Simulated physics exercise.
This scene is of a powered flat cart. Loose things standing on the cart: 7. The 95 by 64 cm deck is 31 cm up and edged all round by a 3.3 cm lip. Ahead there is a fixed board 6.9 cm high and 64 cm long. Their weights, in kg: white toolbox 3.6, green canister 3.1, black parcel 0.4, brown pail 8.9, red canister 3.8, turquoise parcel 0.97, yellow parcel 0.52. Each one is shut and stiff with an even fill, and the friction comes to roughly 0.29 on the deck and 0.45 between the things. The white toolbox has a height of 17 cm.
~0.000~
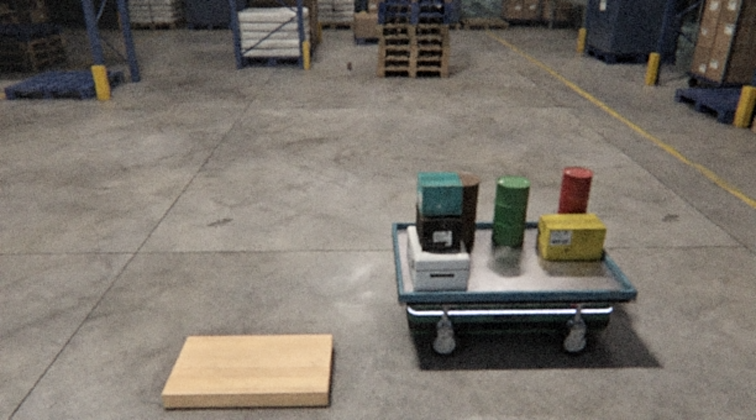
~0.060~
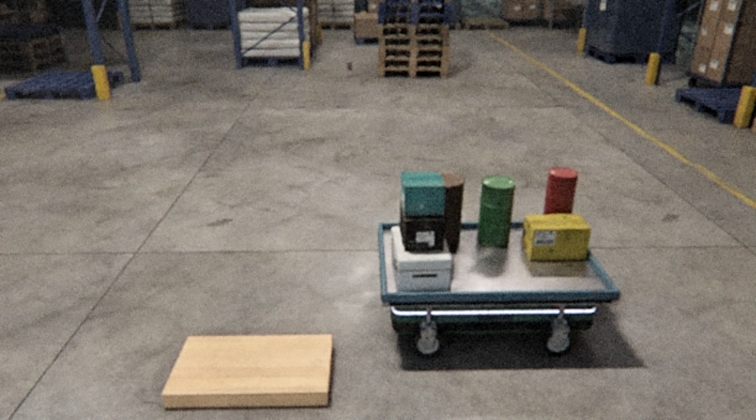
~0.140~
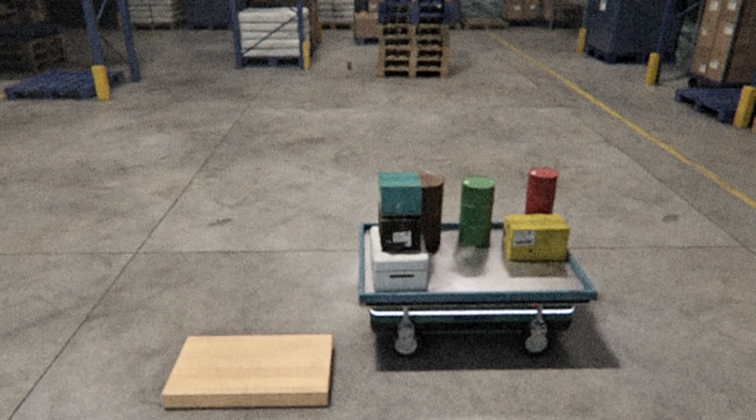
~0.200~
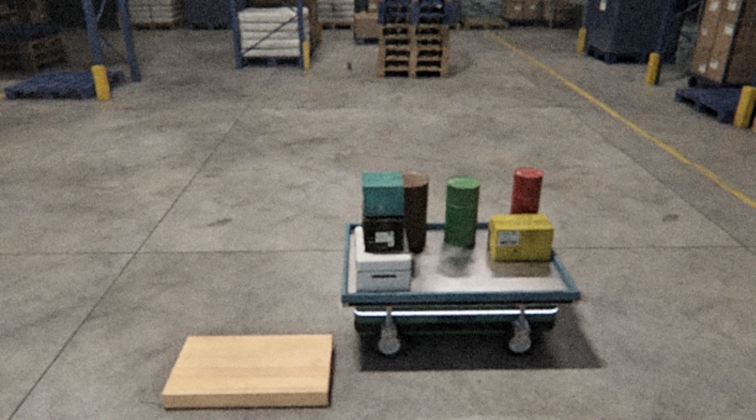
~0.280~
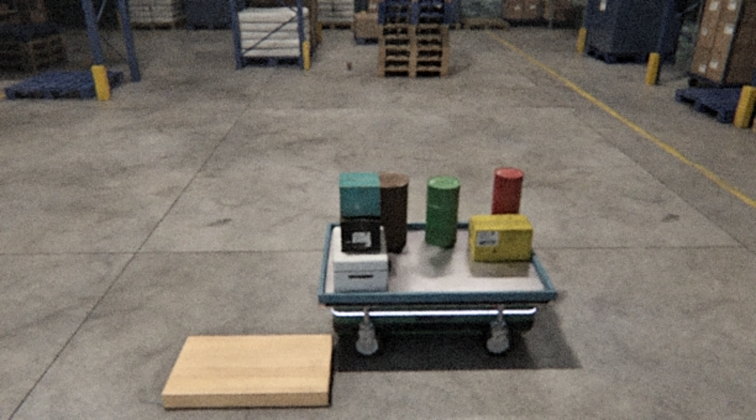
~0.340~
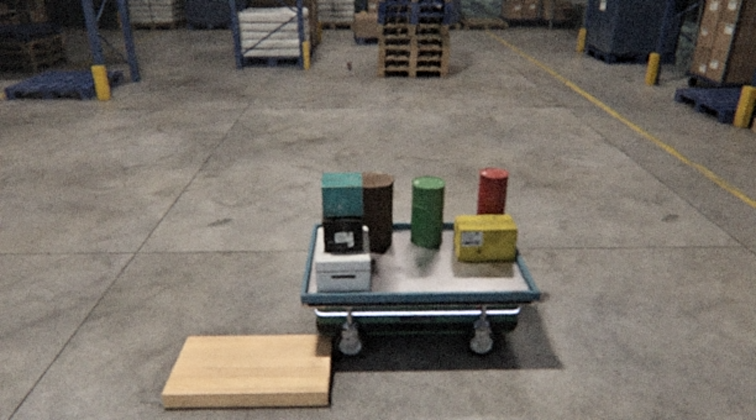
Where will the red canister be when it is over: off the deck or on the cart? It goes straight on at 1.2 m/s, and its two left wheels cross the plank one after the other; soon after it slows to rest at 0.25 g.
It falls off.
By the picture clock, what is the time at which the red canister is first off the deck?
Time: Approximately 1.1 s.
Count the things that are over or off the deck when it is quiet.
That makes 3.
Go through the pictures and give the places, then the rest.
In the first picture, 0 cm covered; red canister (573, 204); white toolbox (436, 258).
In the second picture, 7 cm covered; black parcel (421, 225).
In the third picture, 17 cm covered; turquoise parcel (399, 194); yellow parcel (535, 237).
In the fourth picture, 24 cm covered; white toolbox (382, 259); green canister (462, 211).
In the fifth picture, 34 cm covered; black parcel (360, 225); brown pail (387, 211).
In the sixth picture, 41 cm covered; red canister (491, 205); turquoise parcel (342, 194).
By 0.64 s, 77 cm covered; red canister tilted 5° near (423, 206); turquoise parcel tilted 26°; black parcel tilted 20°.
By 1.04 s, 125 cm covered; red canister tilted 25° near (327, 190); turquoise parcel tilted 67°; black parcel tilted 56°.
By 1.44 s, 173 cm covered; red canister now off the deck; black parcel on its side; turquoise parcel on its side.
When it is over (2.6 s), off the deck, red canister; lying over on the cart, black parcel and turquoise parcel; the other 4 within 10 cm of the start.
